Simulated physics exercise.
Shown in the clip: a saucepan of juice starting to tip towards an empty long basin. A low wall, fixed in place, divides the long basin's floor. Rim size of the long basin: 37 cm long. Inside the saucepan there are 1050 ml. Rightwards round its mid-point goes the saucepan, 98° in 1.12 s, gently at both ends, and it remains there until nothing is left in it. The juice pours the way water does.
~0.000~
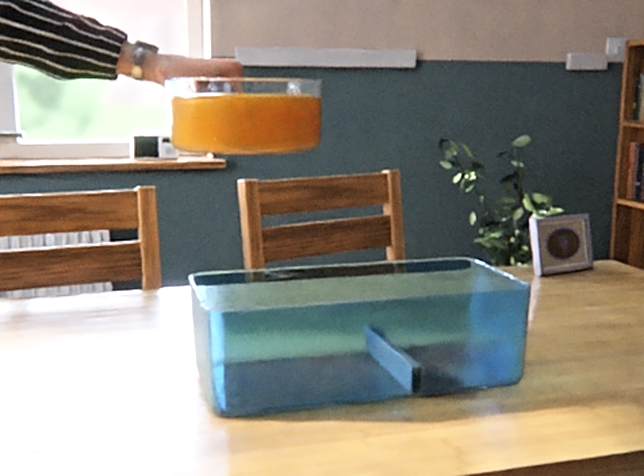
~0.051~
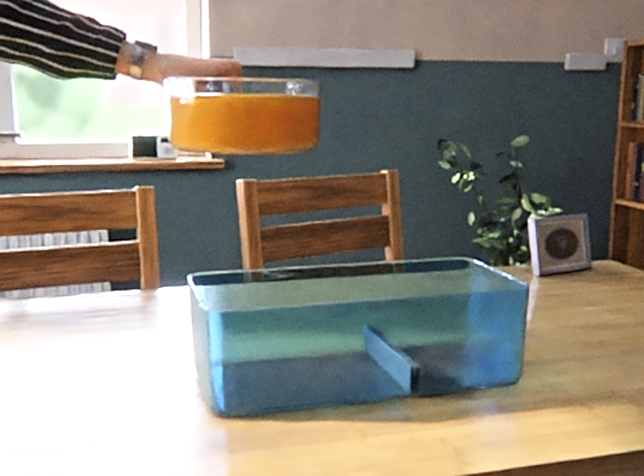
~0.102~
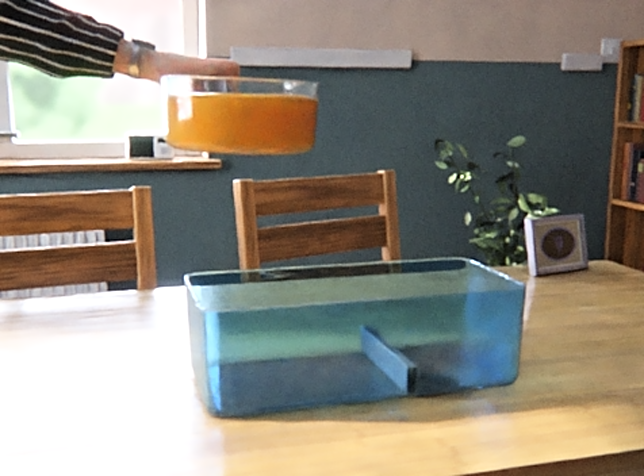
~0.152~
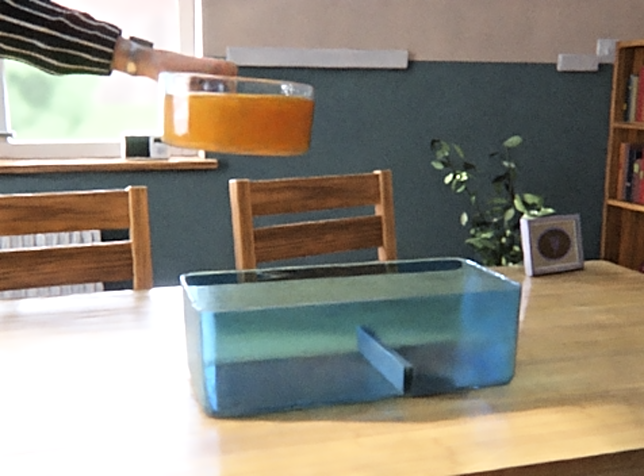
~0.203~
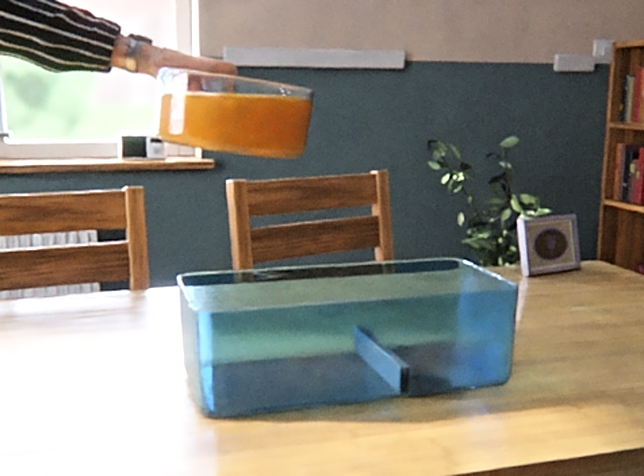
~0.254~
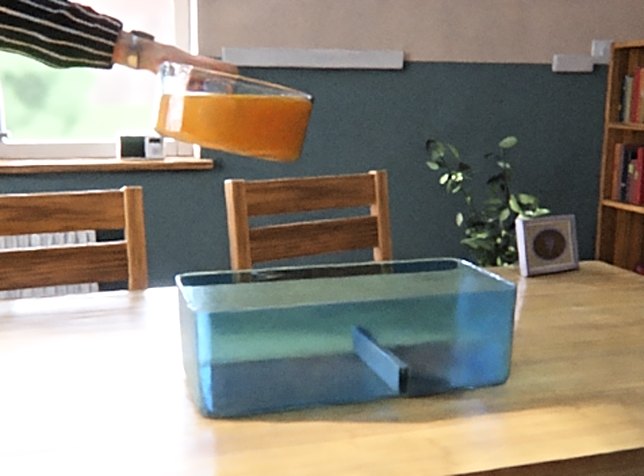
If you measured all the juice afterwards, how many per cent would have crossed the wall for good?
Around 44 per cent would have crossed.
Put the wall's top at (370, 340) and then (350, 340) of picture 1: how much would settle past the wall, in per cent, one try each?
First 60, then 75 per cent.
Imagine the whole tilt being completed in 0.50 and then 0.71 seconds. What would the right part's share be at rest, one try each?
The first try gives around 25 percent, the second around 30 percent.
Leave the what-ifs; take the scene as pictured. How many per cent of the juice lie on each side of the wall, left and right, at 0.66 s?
I'd say about 6 left and about 3 right.
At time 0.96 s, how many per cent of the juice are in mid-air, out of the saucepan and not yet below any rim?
Some 12 % is up in the air.
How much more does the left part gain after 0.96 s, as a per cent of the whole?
I'd say near 20 percent.
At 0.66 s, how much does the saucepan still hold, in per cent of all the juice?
Still held: Roughly 54 % of the total.
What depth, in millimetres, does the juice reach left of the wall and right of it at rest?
I'd expect close to 16 mm on the left and close to 22 mm on the right.
Then, 0.66 s in, the tilt is 63° and 54 per cent is still to pour, 6 is left of the wall and 3 right of it.
Then, 0.96 s in, the tilt is 93° and 11 per cent is still to pour, 34 is left of the wall and 42 right of it.
Then, 1.28 s in, the tilt is 98° and 1 per cent is still to pour, 52 is left of the wall and 43 right of it.
Then, 1.62 s in, the tilt is 98° and 0 per cent is still to pour, 54 is left of the wall and 44 right of it.
Finally, 54 per cent lies left of the wall, 44 right of it and 1 outside.
